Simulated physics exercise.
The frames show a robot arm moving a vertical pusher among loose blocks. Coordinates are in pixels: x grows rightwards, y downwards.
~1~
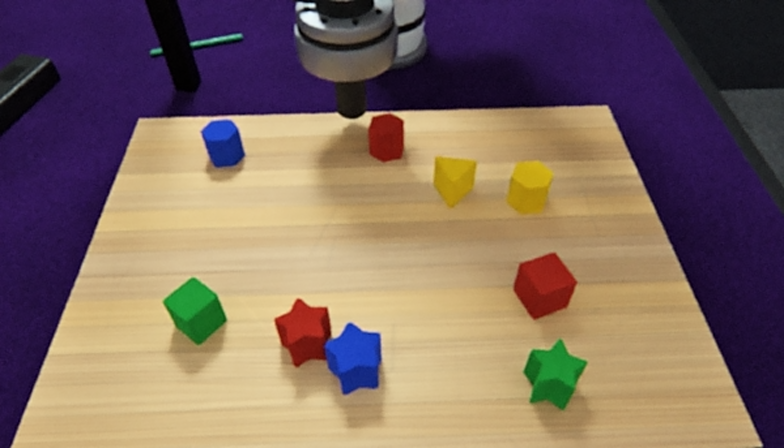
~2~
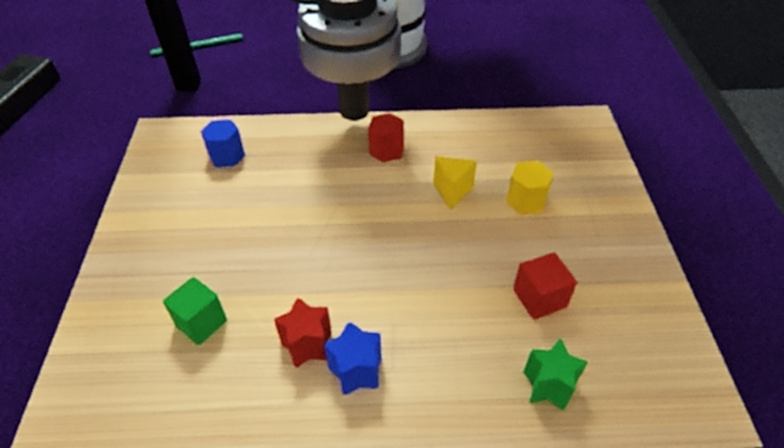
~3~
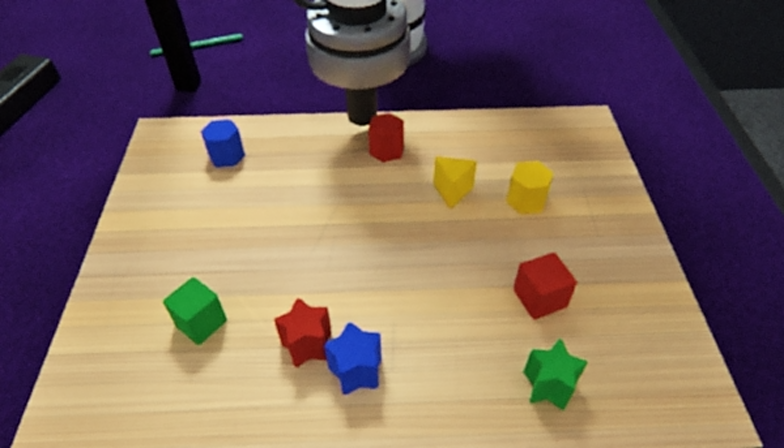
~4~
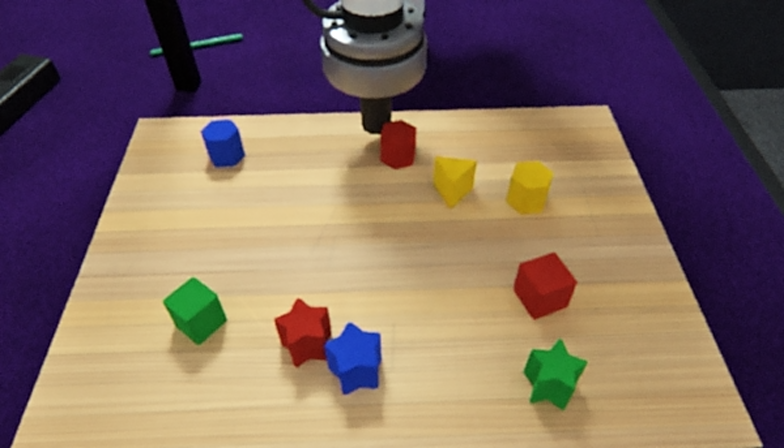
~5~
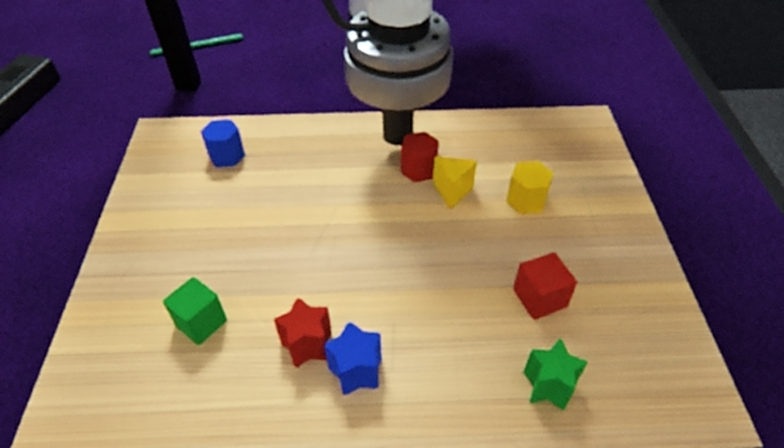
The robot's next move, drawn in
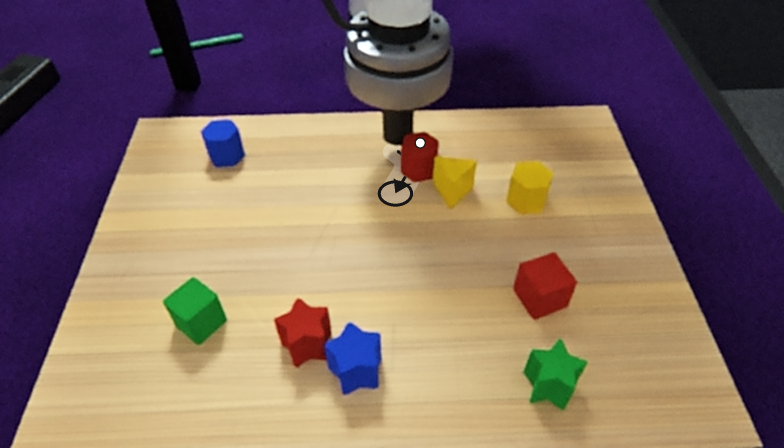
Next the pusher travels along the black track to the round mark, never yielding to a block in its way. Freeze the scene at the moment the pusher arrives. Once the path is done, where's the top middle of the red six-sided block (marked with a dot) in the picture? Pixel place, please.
Around pixel (433, 167).
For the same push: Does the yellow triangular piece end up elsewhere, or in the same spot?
It shifts position.
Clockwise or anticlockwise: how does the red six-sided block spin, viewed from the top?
It spins against the clock.
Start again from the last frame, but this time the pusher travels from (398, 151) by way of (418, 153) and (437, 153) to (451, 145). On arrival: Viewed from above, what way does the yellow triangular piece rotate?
In a top view, it turns counterclockwise.
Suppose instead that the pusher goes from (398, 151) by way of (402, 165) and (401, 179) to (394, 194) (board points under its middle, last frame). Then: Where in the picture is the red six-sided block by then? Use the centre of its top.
At (432, 165).
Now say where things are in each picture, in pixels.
The first picture shows pusher tip (352, 111); block tops, red six-sided block (386, 123); yellow triangular piece (455, 166).
The second picture shows pusher (355, 112); blocks unchanged.
The third picture shows pusher (363, 117); blocks unchanged.
The fourth picture shows pusher (377, 125); red six-sided block (399, 130).
The fifth picture shows pusher (398, 136); red six-sided block (420, 143); yellow triangular piece (455, 166).
Path on the board, from (398, 151) over (410, 164) and (404, 178) to (395, 193); the dot is on the red six-sided block.
The first path, step by step. Halfway along, pusher (409, 156); red six-sided block (437, 160), turned 20° anticlockwise; yellow triangular piece (463, 175), turned 40° anticlockwise.
At the end, pusher (395, 178); red six-sided block (433, 167), turned 60° anticlockwise; yellow triangular piece (466, 177), turned 60° anticlockwise.
